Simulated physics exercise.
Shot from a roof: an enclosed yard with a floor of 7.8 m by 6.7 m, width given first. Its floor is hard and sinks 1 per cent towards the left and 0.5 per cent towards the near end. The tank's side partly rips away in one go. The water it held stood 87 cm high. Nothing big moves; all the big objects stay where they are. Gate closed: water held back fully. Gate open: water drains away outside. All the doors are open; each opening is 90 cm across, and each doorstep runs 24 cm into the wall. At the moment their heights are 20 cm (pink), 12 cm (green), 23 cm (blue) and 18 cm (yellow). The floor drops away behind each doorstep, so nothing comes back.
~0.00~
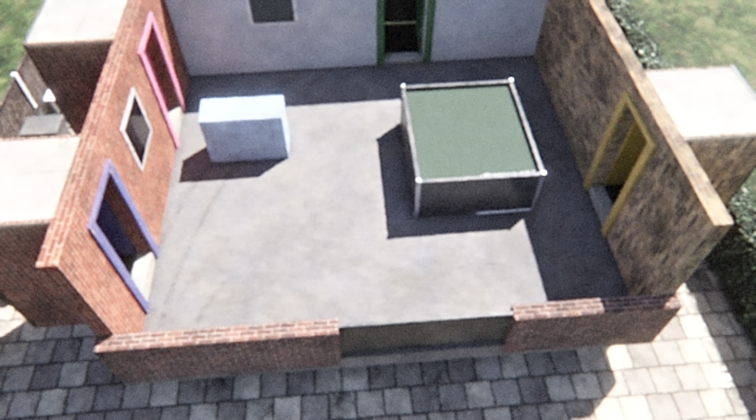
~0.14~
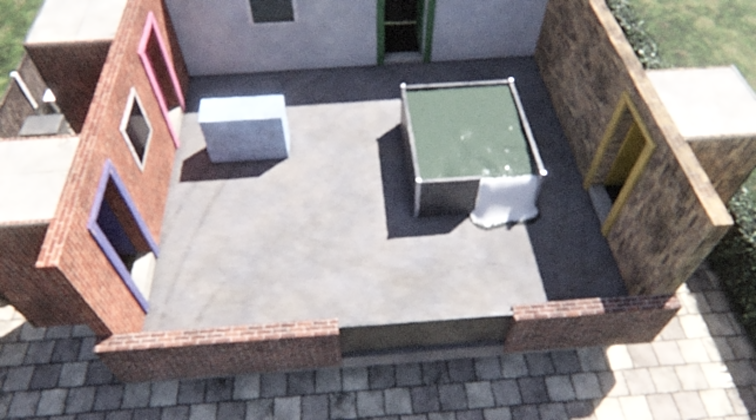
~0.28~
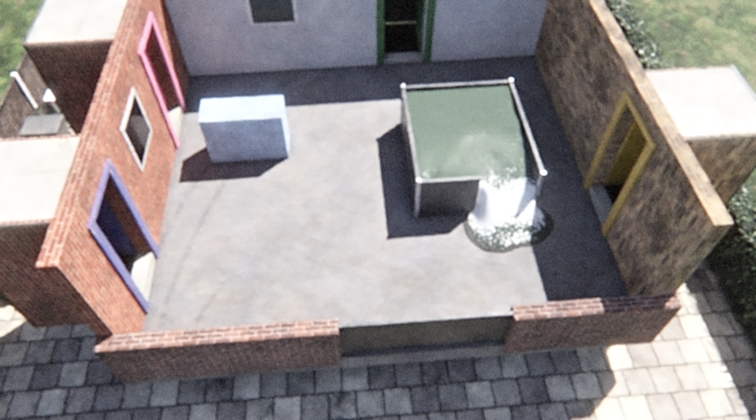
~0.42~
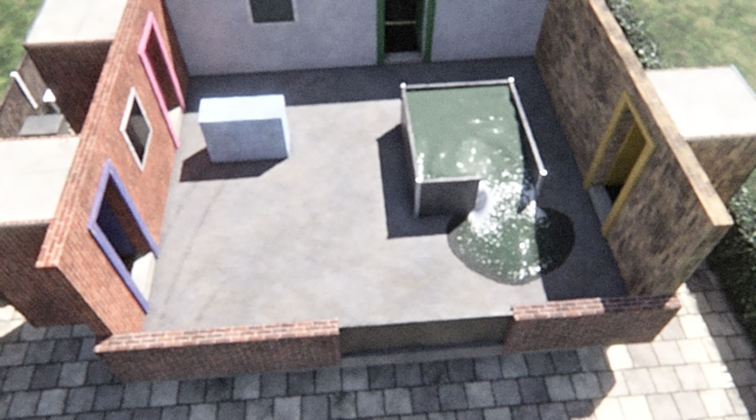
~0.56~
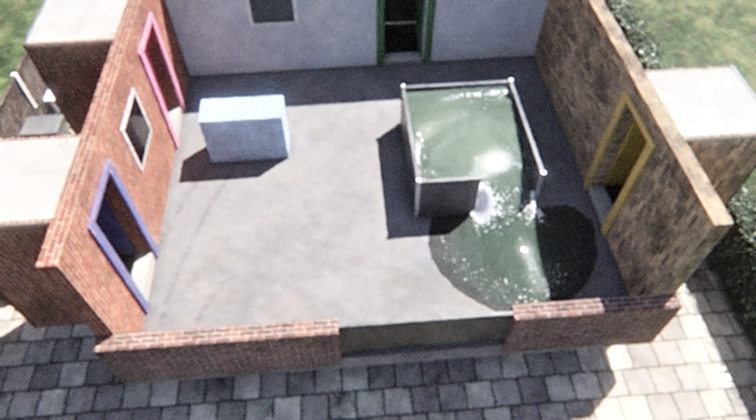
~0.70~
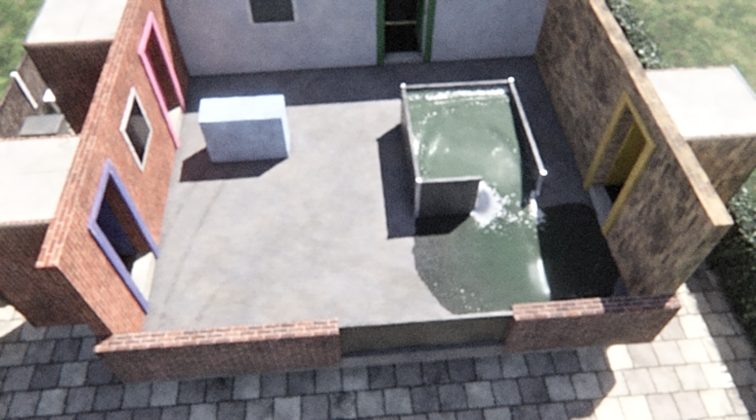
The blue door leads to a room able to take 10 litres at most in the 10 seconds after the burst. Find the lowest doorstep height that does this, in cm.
The lowest height is about 20 cm.
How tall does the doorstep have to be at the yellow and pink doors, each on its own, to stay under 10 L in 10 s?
Close to 15 cm (yellow) and close to 7.5 cm (pink).
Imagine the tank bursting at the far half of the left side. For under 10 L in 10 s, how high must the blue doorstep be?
I'd say close to 24 cm.
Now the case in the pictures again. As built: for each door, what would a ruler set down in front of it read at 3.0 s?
In cm - pink: 0, green: 0, blue: 1, yellow: 15.
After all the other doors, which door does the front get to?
Door: Green.
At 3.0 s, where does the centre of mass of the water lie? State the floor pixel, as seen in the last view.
Around (474, 221).
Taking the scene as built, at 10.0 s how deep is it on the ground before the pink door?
A ruler would read roughly 9.5 cm.
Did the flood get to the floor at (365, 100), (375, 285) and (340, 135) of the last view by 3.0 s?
So the three spots come out spared, swamped, spared, in that order.
After 1.4 s water covers 15 % of the floor, deepest (64 cm) near (637, 319); it has not reached the blue door.
After 3.0 s water covers 35 % of the floor, deepest (36 cm) near (535, 328); it has not reached the blue door.
After 10.0 s water covers 95 % of the floor, deepest (16 cm) near (162, 358); 15 cm at the blue door, 1 litre in over its 23 cm doorstep.
At the blue door as built, the water arrived by 3.1 s and peaked near 24 cm at 4.2 s.
Run again over the same 10 s with other heights there, 21 litres in over 18.5 cm, 3 litres over 21.5 cm. The limit of 10 litres is kept from about 20 cm up.
